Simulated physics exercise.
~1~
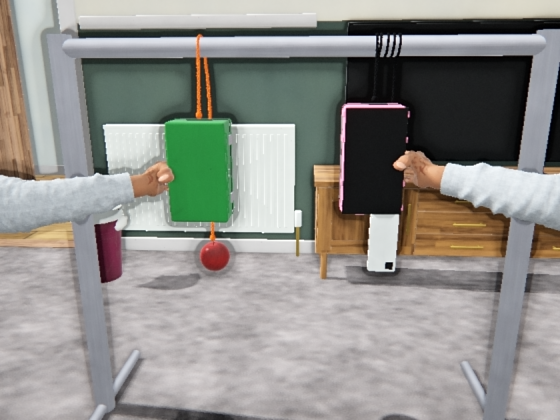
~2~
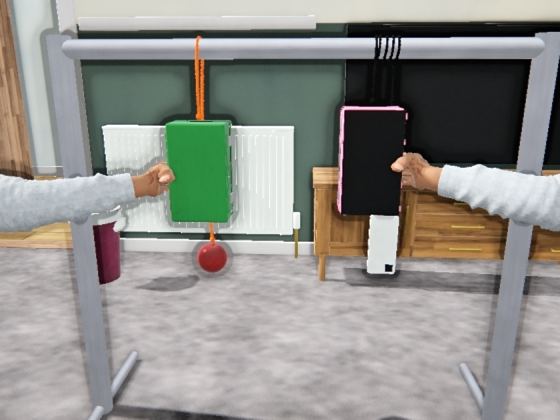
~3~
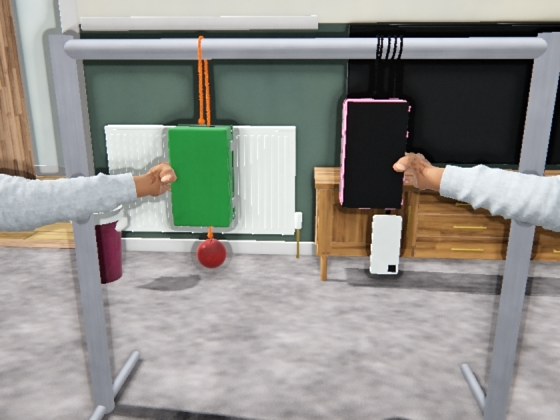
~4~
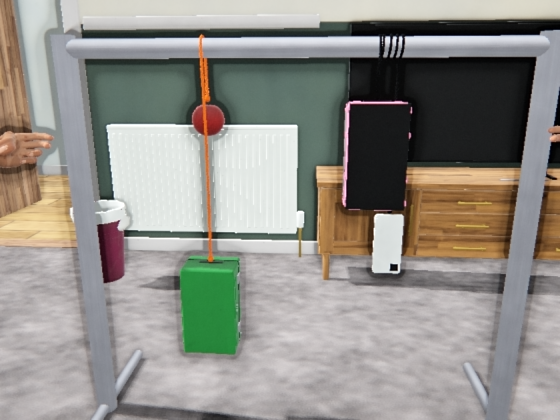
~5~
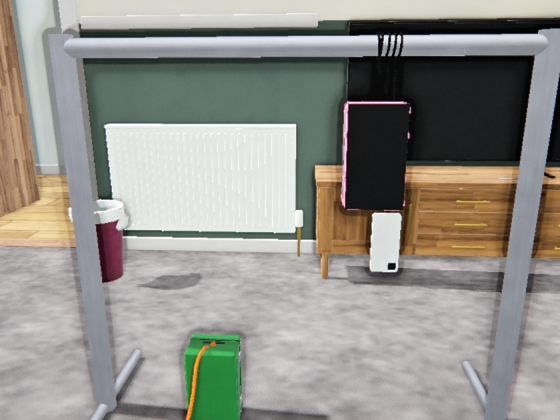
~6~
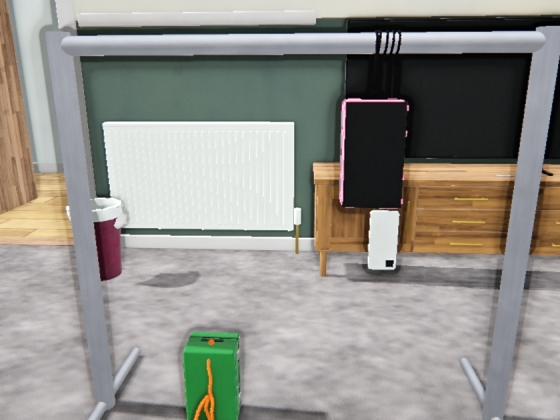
A green case hanging on the left dropped to the floor once the hands let go, yanking the red ball up and pulling its orange cord off the bar, while the black and pink case on the right stayed hanging above a white phone.
